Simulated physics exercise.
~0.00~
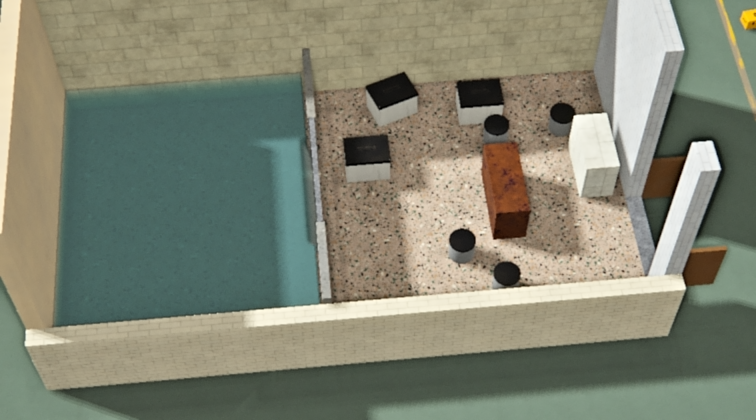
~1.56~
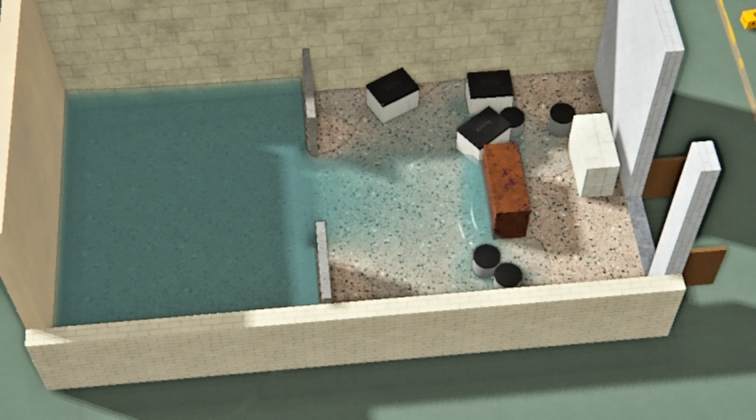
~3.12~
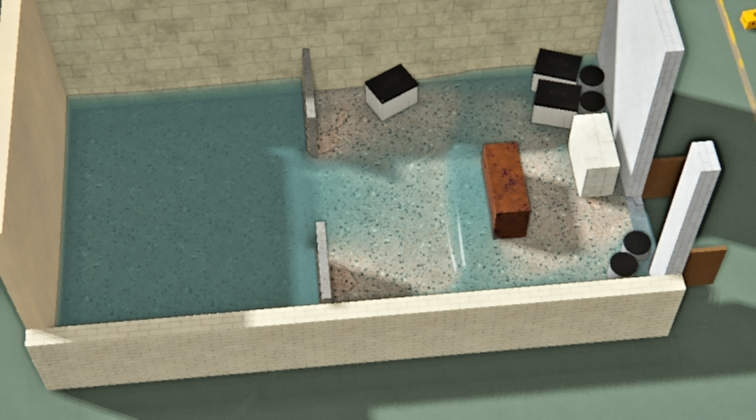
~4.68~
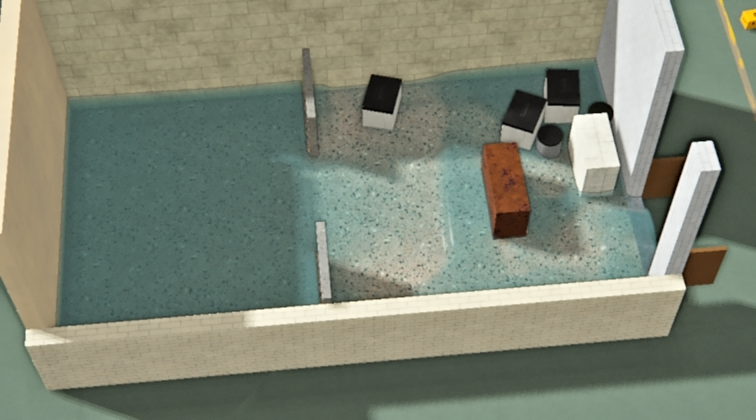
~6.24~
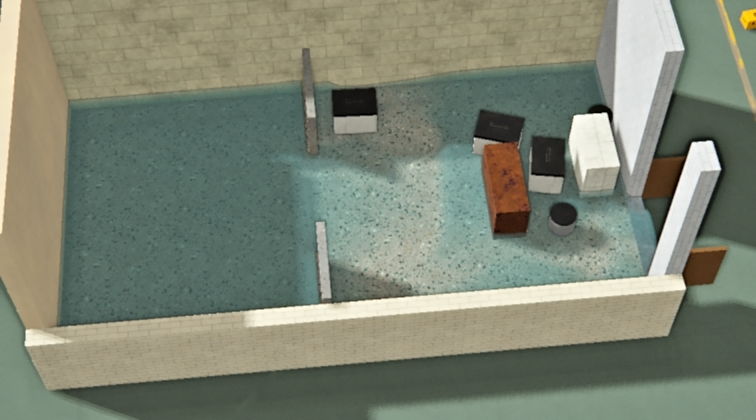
To begin with, blue-green water stands behind a partition on the left, while black-topped chests and round pails sit on the speckled floor to the right. The middle of the partition is then open, and water surges through, sweeping the nearest chest to the rust-brown block. The flood spreads, crowding two chests and two pails against the right wall and carrying two other pails to the lower right corner. That lower pair is then gone from view, and the chests drift back leftward. Finally, one chest floats between the brown and white blocks, a pail sits below it, and another chest nears the partition.
